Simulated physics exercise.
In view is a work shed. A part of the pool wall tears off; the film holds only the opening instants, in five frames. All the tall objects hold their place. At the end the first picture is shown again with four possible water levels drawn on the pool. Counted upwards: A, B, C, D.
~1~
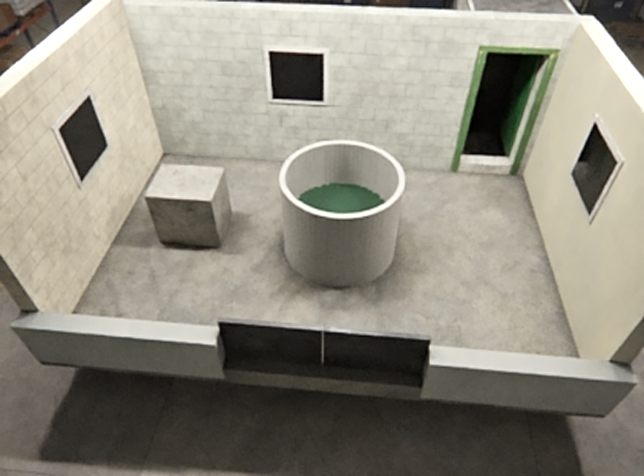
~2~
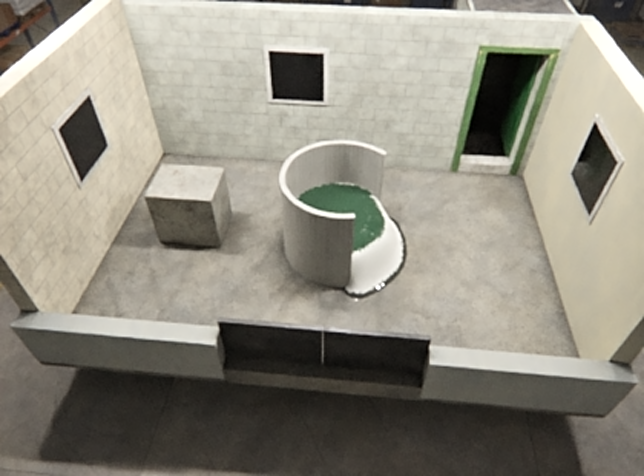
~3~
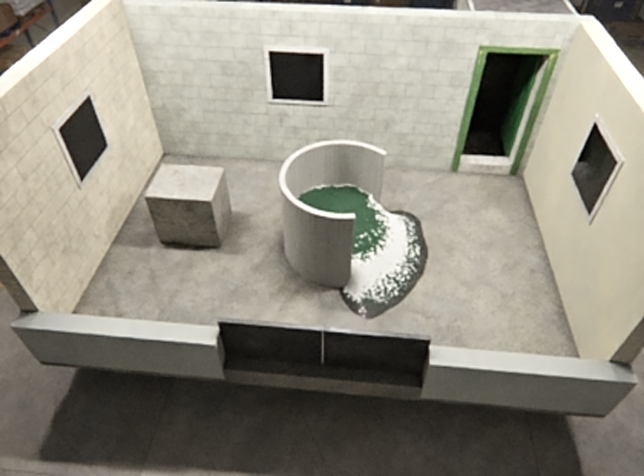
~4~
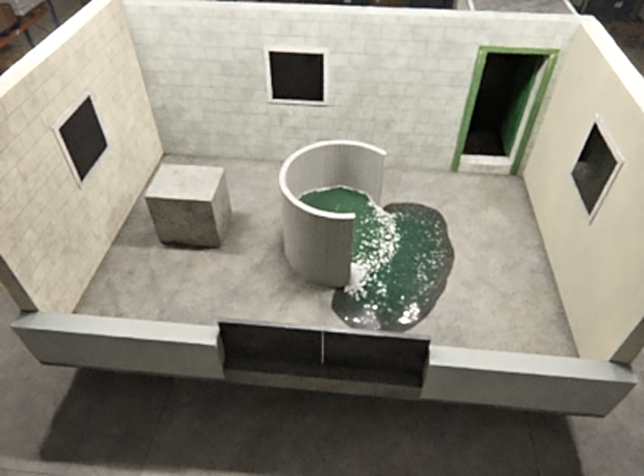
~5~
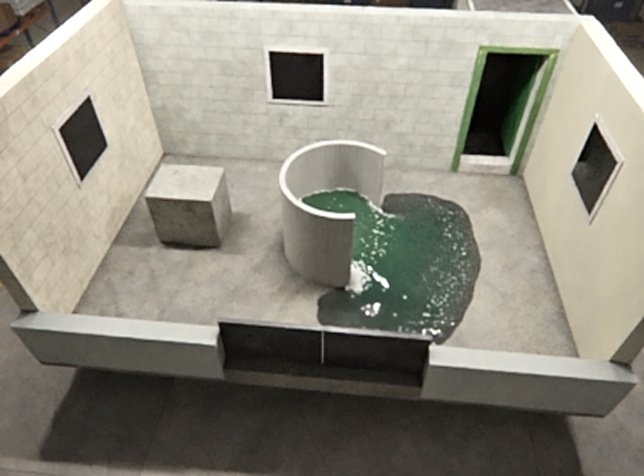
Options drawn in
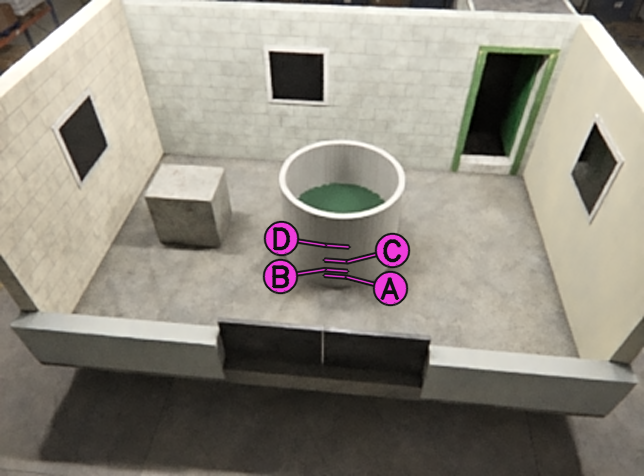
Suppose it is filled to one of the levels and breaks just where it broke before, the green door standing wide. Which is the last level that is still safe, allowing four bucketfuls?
D will do.
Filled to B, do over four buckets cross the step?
No.
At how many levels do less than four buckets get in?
All four.
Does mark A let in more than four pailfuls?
No, not at all.
On the marked copy, A at (335, 276); B at (335, 270); C at (336, 260); D at (336, 246); from the bottom up A, B, C, D.
If A is chosen, nothing gets over.
If B is chosen, nothing gets over.
If C is chosen, nothing gets over.
If D is chosen, a bucket or two gets in.
